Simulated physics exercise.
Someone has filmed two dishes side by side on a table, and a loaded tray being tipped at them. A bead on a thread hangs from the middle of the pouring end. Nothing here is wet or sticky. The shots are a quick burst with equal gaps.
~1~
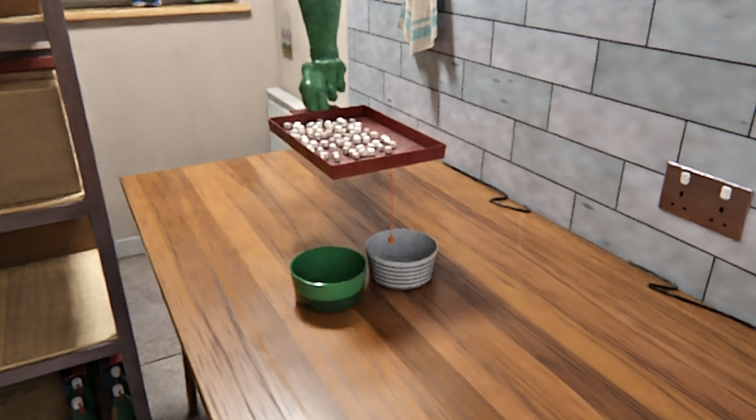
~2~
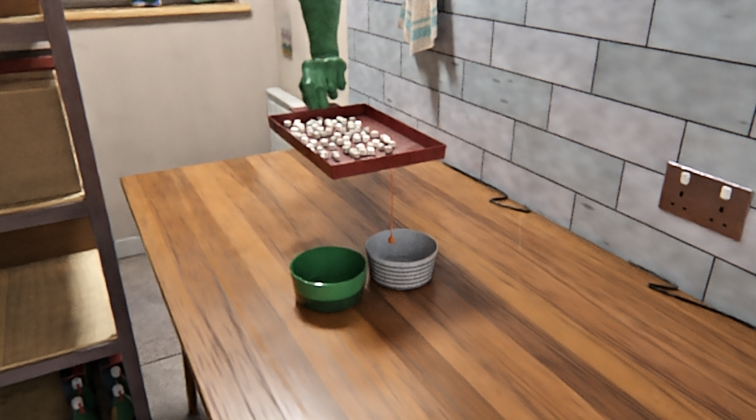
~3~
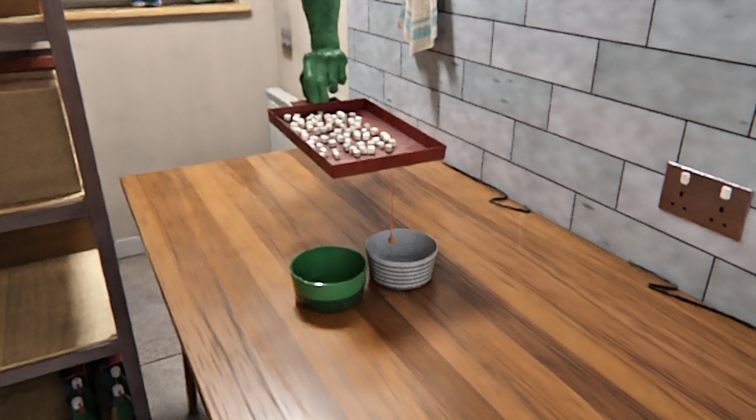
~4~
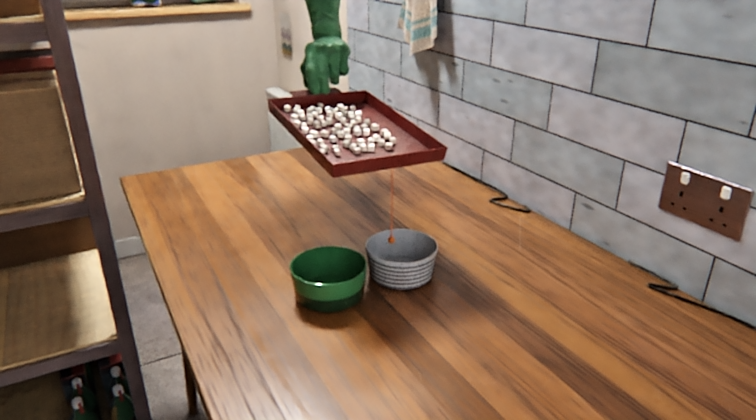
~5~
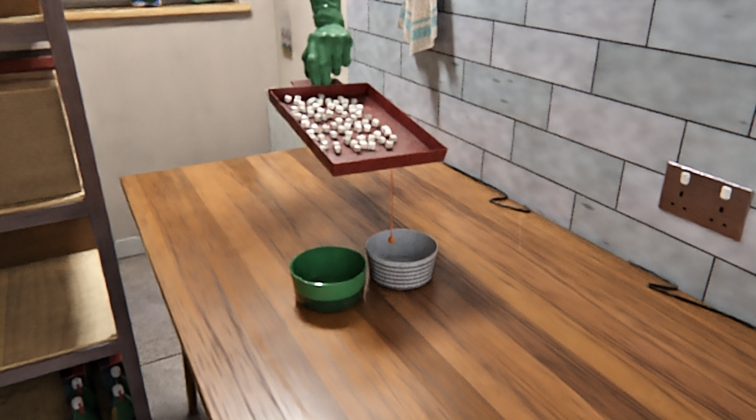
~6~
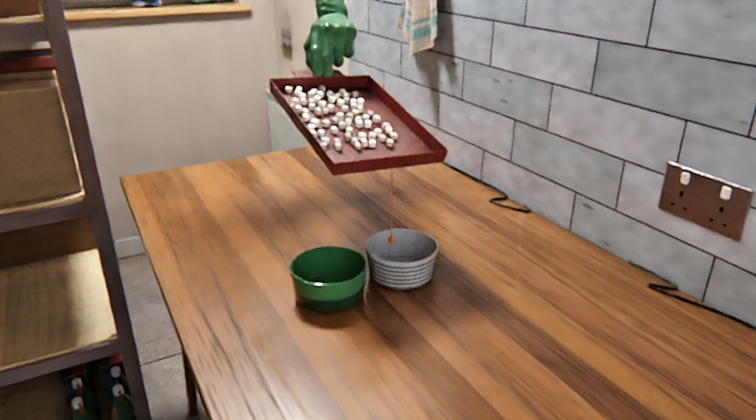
In a room with a pale grey tiled wall and shelving at the left, a fixed view looks down across a long wooden table. A green bowl and a ridged grey bowl sit side by side beneath a dark red tray of small white pieces, with a green hand behind it. The hand raises the tray's far end steadily, and the near edge tilts slightly toward its right corner.
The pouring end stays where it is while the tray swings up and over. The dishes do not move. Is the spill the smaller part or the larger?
The two hold under half of the load.
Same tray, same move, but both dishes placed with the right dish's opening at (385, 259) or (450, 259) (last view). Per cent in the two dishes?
First some 20, then 80 per cent.
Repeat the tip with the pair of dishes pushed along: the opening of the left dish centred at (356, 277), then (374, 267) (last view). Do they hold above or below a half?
One: More than half. Two: More than half.
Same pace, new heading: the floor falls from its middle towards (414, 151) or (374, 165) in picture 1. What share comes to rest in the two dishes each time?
Near 40 % and 20 %.
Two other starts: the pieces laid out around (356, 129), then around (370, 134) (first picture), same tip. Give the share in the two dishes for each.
First some 10, then 10 per cent.
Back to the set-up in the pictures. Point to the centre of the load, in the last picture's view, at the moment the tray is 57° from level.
Roughly at (403, 147).
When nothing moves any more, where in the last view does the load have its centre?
Roughly at (464, 289).
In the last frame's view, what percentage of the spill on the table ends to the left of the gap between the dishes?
Near 0 %.
Shortly afterwards, tray tipped steeply; the whole lot on the tray.
Next, tray tipped right over; all but a few on the tray; only a few outside both; only a few in the air.
Some moments later, tray tipped past a quarter turn; a little in the right dish; the bulk outside both.
In the end, tray tipped past a quarter turn; none at all in the left dish; a little in the right dish; the bulk outside both.
